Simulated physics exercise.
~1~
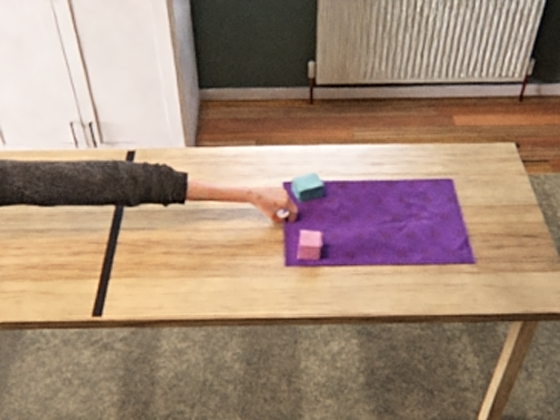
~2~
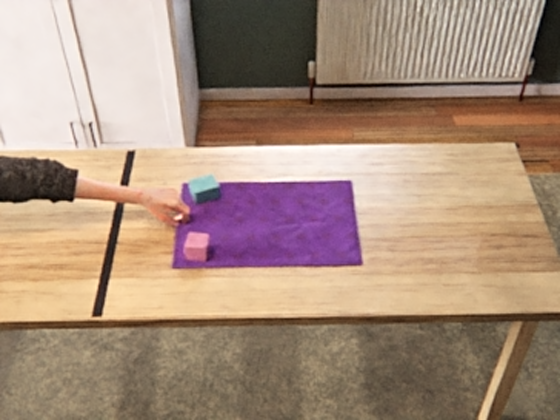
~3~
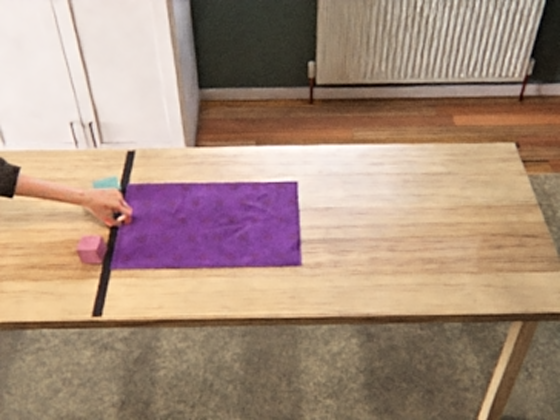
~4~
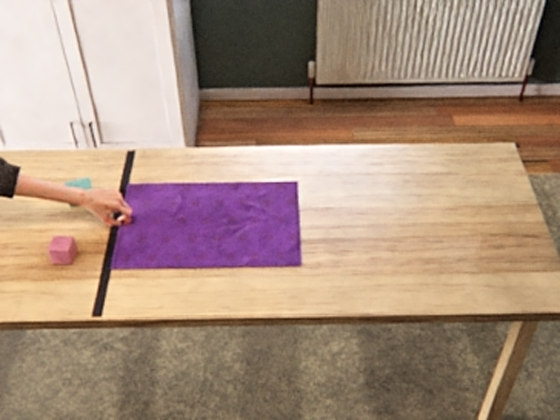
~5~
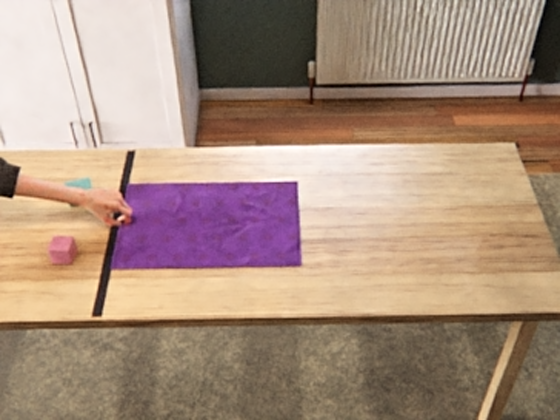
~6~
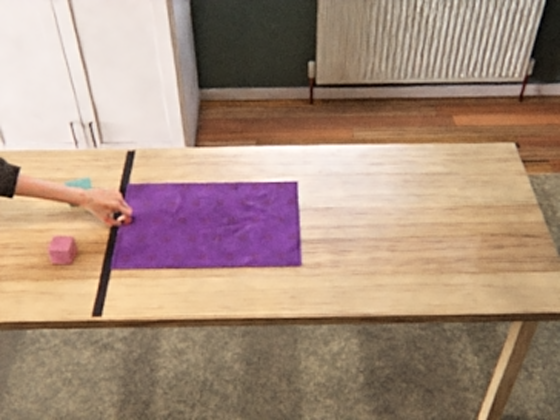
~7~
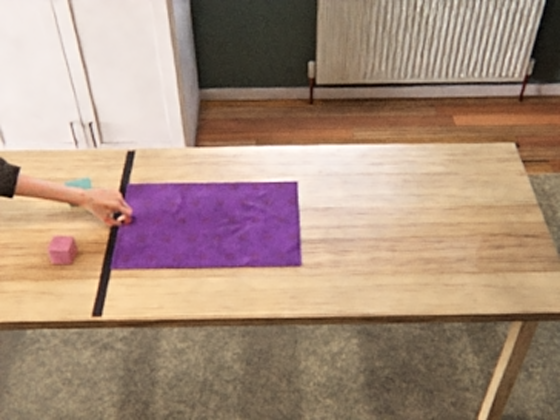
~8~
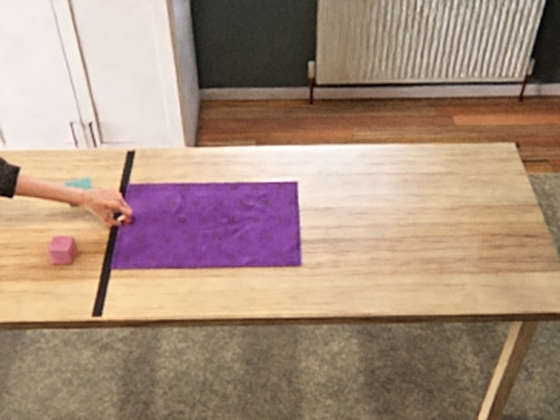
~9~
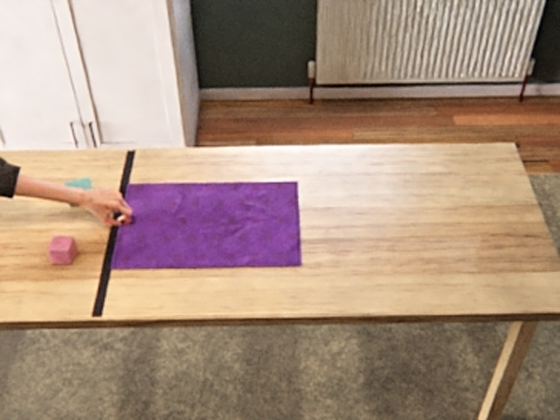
The footage shows a hand pulling a purple cloth leftward across a wooden table, carrying a turquoise block and a pink block, until its edge stops at a strip of black tape. Both blocks slide off the front and come to rest beyond the tape, while the hand stays at the cloth's edge.
